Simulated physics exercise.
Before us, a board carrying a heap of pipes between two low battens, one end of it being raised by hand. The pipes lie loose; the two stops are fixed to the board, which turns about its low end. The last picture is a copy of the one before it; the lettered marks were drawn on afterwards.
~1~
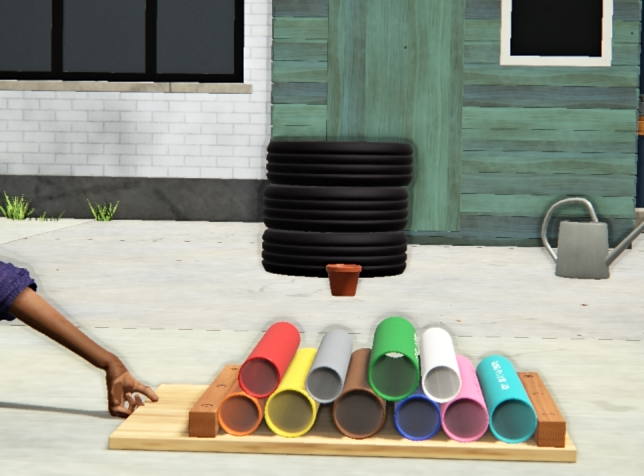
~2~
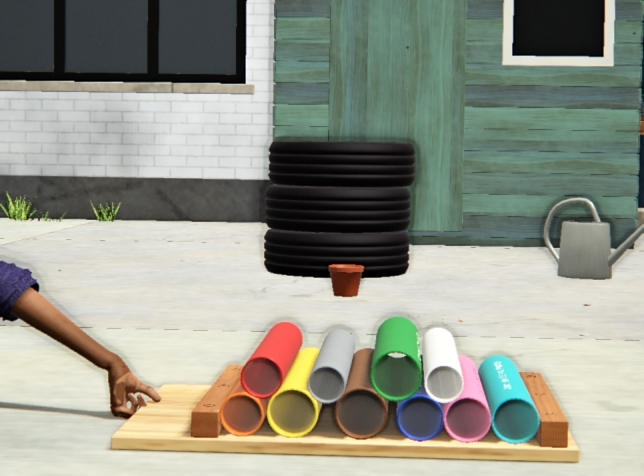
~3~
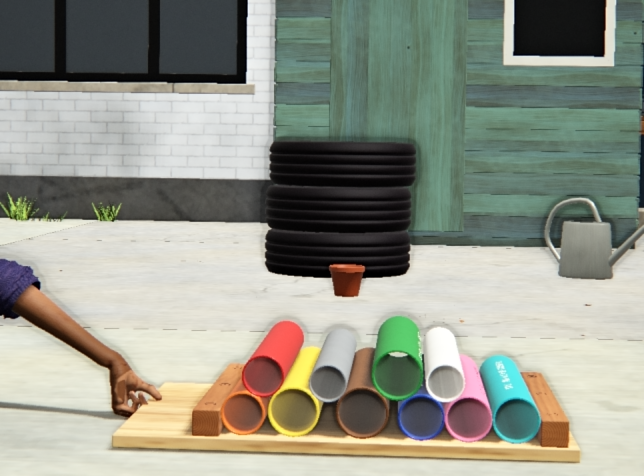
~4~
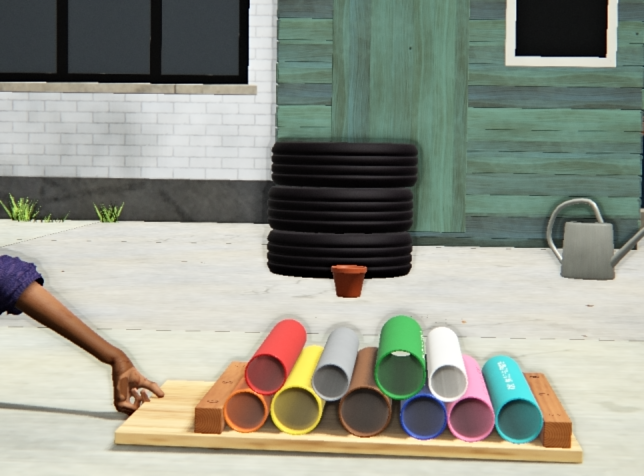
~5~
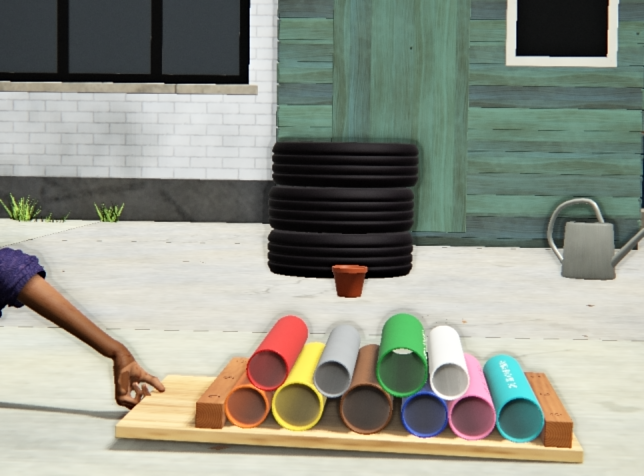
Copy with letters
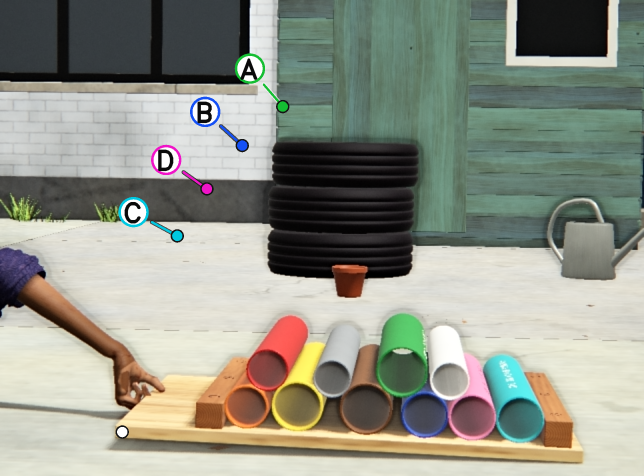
A hand slowly raises the left end of a board holding colourful pipes very slightly.
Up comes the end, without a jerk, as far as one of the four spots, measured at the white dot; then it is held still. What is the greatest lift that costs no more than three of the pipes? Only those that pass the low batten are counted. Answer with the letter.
Raise it to D.
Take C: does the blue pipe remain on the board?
Yes, with C.
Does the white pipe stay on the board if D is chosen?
No, with D.
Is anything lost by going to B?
Yes.
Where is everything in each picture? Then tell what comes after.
In the first frame, board (347, 407); orange pipe (239, 415); yellow pipe (290, 412).
In the second frame, yellow pipe (292, 413); brown pipe (361, 414).
In the third frame, board (351, 406); orange pipe (243, 414); yellow pipe (294, 412); green pipe (397, 375).
In the fourth frame, board (353, 405); orange pipe (245, 411); yellow pipe (296, 410).
In the fifth frame, board (354, 402); orange pipe (246, 407); yellow pipe (297, 406).
On the marked copy, A at (283, 107); B at (243, 145); C at (177, 236); D at (207, 189); the white dot at (122, 432).
Following D. Soon after the start, board at 19°.
Later, board at 34°.
In the end, board at 34°, two over the low batten (green, white).
As for the rest, A four over the low batten (green, red, white, grey); B four over the low batten (green, red, white, grey); C two over the low batten (green, white).
